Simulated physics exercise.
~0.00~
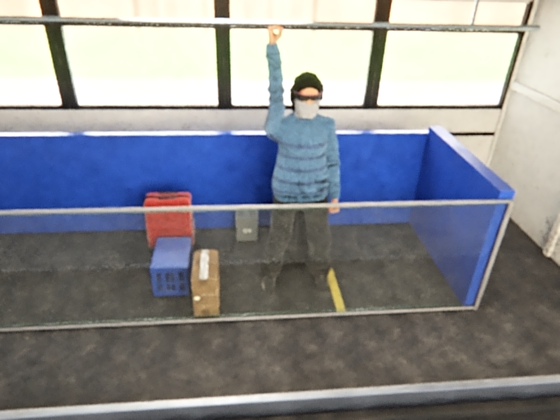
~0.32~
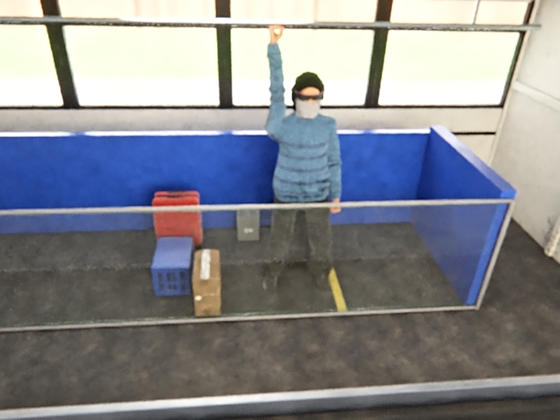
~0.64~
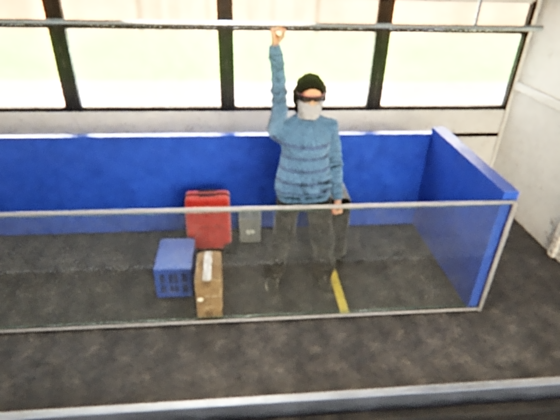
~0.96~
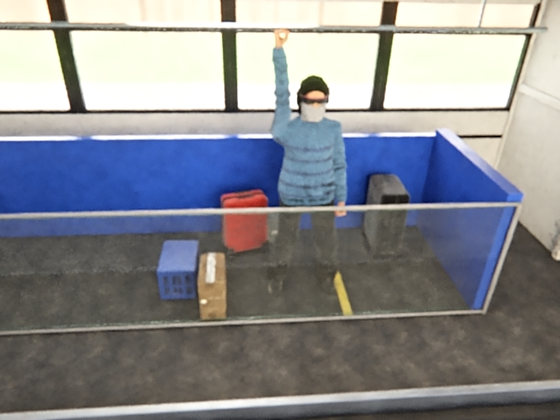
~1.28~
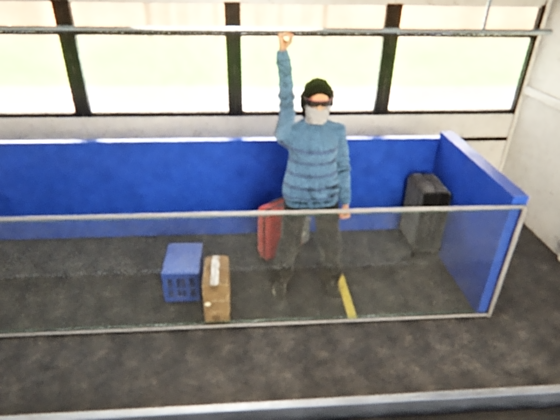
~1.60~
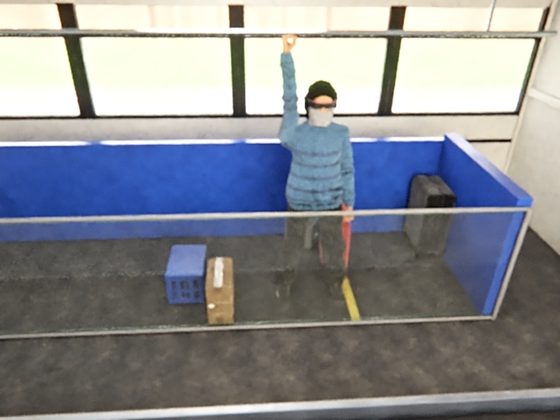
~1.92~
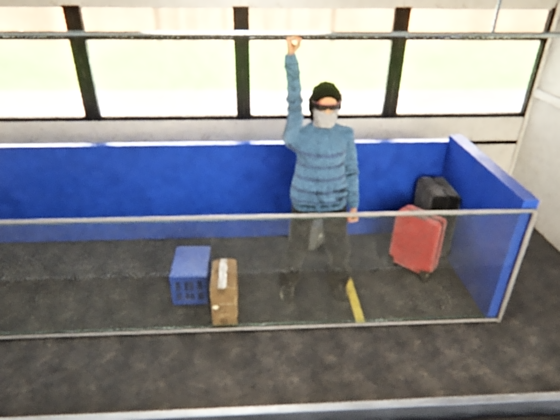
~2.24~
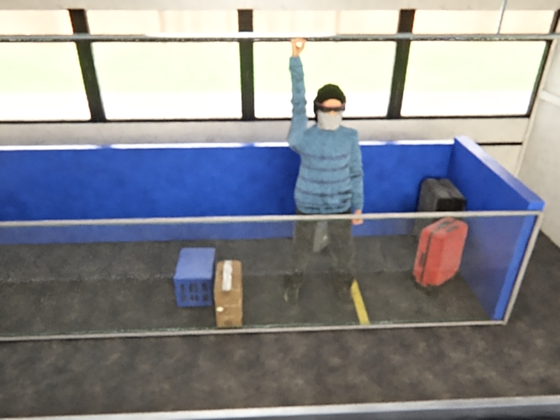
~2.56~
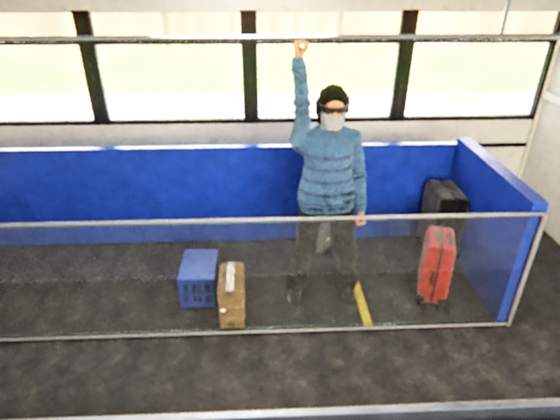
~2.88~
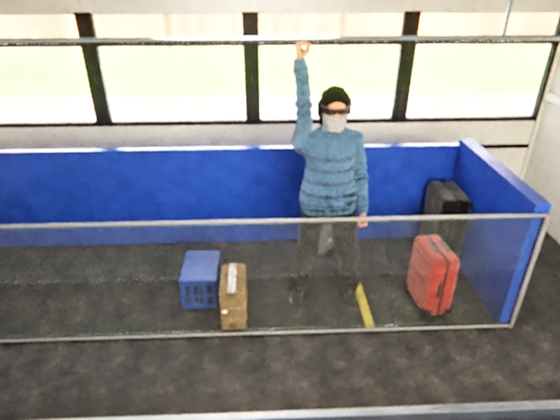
The footage shows a masked passenger gripping an overhead rail in a bus bay as a red case and a black case roll right past a yellow line, ending near the blue end panel, while a blue crate and brown carton stay short of the line.
